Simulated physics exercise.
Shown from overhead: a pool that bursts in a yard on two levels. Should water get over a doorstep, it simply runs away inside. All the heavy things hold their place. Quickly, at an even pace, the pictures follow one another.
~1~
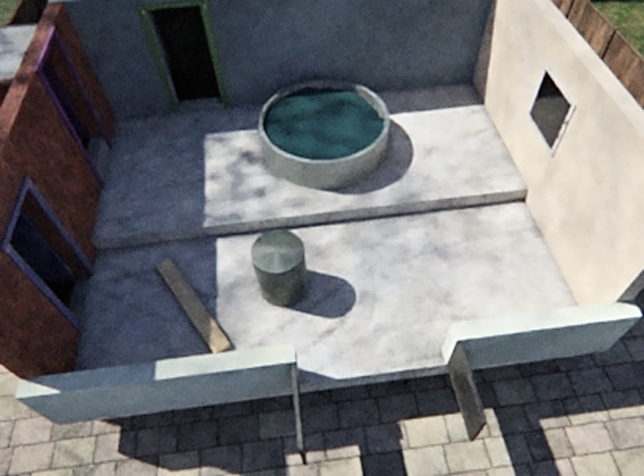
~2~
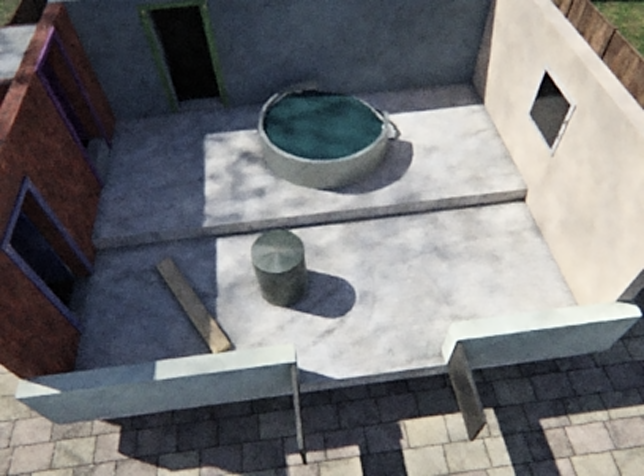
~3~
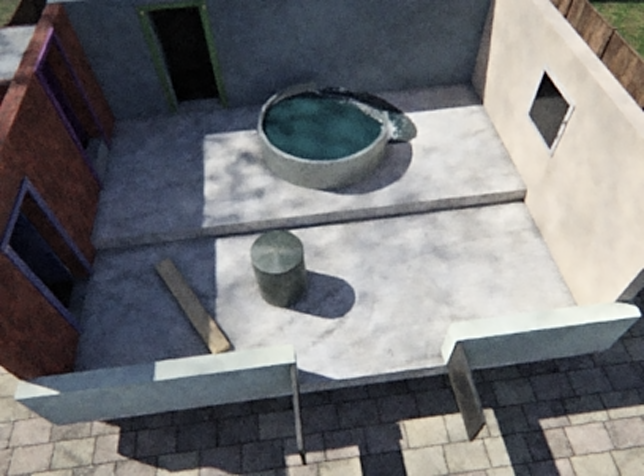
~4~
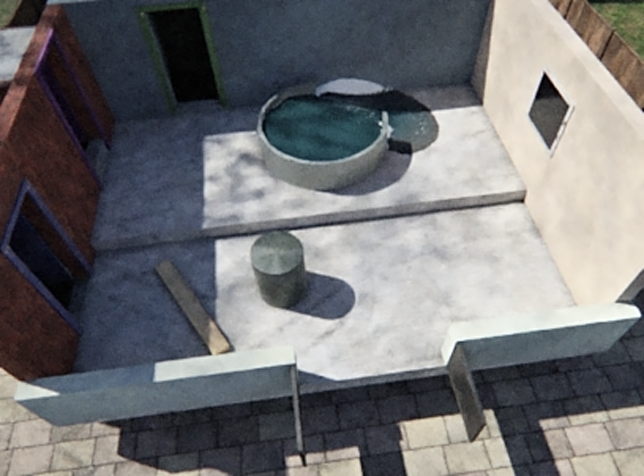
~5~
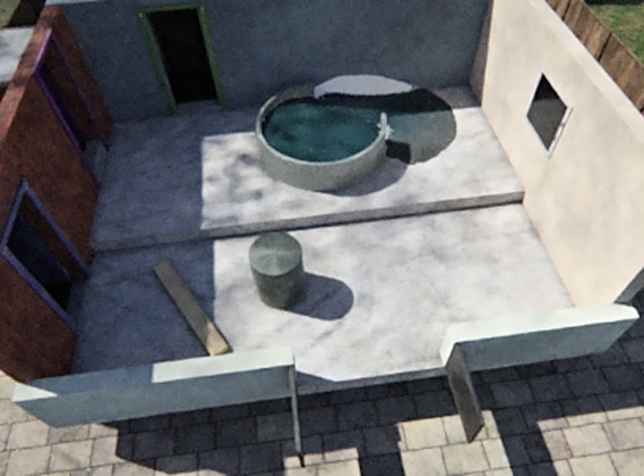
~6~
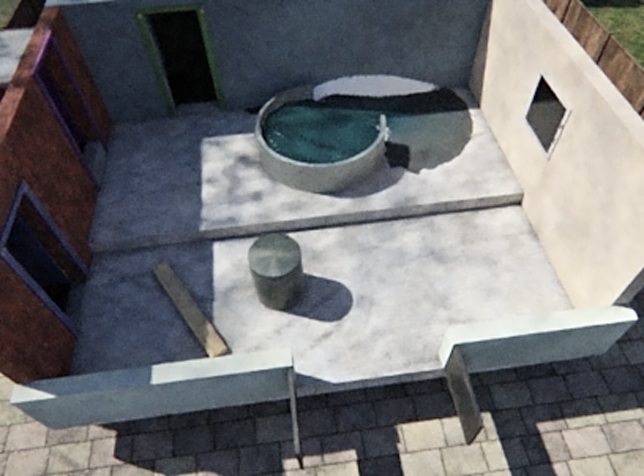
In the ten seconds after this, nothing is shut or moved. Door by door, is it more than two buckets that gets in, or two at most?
Purple door - two at most; green door - two at most; blue door - two at most.
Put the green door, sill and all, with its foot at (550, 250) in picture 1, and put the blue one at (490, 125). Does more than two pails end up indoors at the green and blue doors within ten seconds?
Lab note - green door stays within, blue door overshoots.
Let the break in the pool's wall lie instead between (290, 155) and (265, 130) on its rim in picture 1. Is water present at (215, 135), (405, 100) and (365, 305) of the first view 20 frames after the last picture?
Point one not reached; point two not reached; point three not reached.
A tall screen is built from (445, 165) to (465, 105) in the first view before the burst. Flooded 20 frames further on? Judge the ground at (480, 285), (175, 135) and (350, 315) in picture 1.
Listed order: Swamped, swamped, spared.
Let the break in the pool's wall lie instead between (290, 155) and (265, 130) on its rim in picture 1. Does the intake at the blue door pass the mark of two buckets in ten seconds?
Note: Blue overshoots.
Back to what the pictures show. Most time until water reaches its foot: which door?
The door marked blue.
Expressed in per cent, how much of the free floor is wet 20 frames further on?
Estimate: Near 50 %.
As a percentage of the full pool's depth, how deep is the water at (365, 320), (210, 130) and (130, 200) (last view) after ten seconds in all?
Going place by place: 8 %, 2 % and 4 %.
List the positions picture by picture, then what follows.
In the first frame, still water in the round tank at (324, 121).
In the second frame, the front is at (396, 136), out from the gap on the round tank's far side.
In the third frame, the front is at (411, 134), out from the gap on the round tank's far side.
In the fourth frame, the front is at (432, 137), out from the gap on the round tank's far side.
In the fifth frame, the front is at (451, 119), out from the gap on the round tank's far side.
In the sixth frame, water pours out on the round tank's far side and has run to (466, 115).
A moment on, water covers 15 % of the floor; the purple door not reached, the green door wet at the sill, nothing in, the blue door not reached.
Next, water covers 20 % of the floor; the purple door not reached, the green door wet at the sill, nothing in, the blue door not reached.
Then, water covers 50 % of the floor; the purple door wet at the sill, nothing in, the green door wet at the sill, nothing in, the blue door not reached.
Later, water covers 65 % of the floor; the purple door wet at the sill, nothing in, the green door wet at the sill, nothing in, the blue door wet at the sill, nothing in.
In the end, water covers 80 % of the floor; the purple door wet at the sill, nothing in, the green door wet at the sill, nothing in, the blue door wet at the sill, nothing in.
